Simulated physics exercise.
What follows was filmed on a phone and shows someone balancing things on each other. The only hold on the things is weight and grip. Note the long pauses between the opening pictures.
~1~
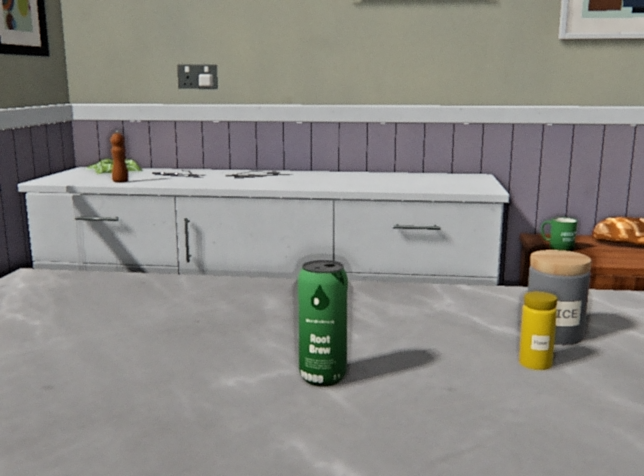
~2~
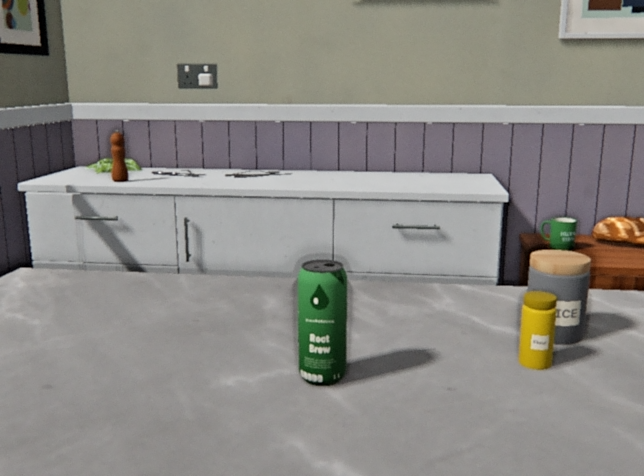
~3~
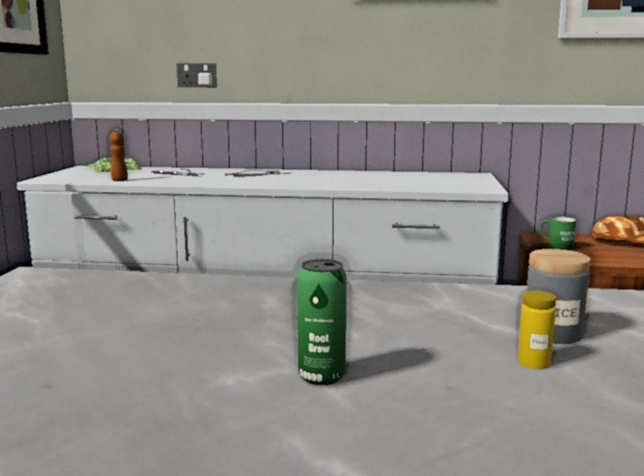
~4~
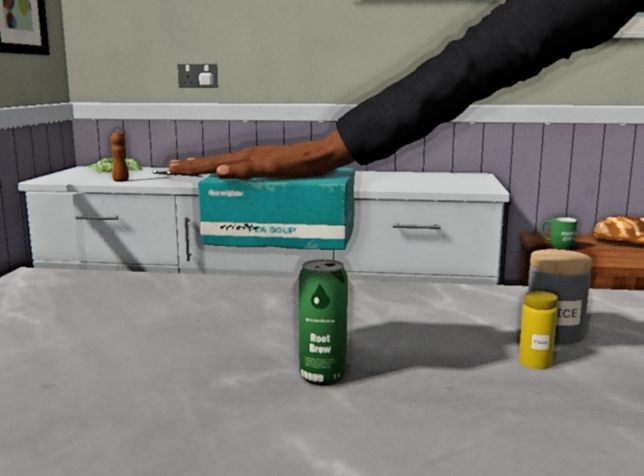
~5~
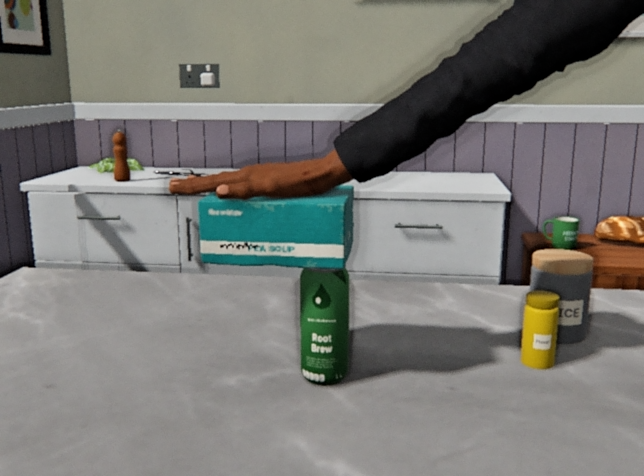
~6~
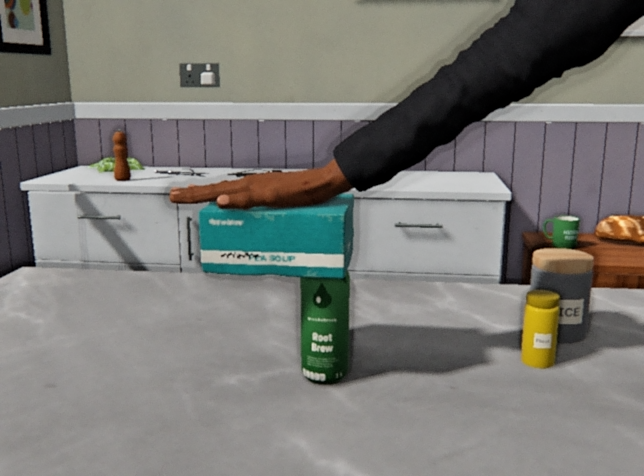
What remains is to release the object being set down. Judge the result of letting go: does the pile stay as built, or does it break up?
It ends up unbalanced.
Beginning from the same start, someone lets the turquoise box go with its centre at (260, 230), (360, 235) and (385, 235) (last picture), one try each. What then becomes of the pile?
Attempt one, the pile falls over; attempt two, it falls over; attempt three, it falls over.
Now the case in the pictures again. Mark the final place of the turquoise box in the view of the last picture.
At about (123, 339).
Then, 0.30 s past the last view, turquoise box now fallen.
Then, 0.50 s past the last view, things are still on the move.
Then, 0.60 s past the last view, as before.
Then, 1.40 s past the last view, nothing new.
Finally, fallen, turquoise box; the other 3 still in place. Final places as the last picture's camera would see them, turquoise box near (123, 340). The pile comes apart.
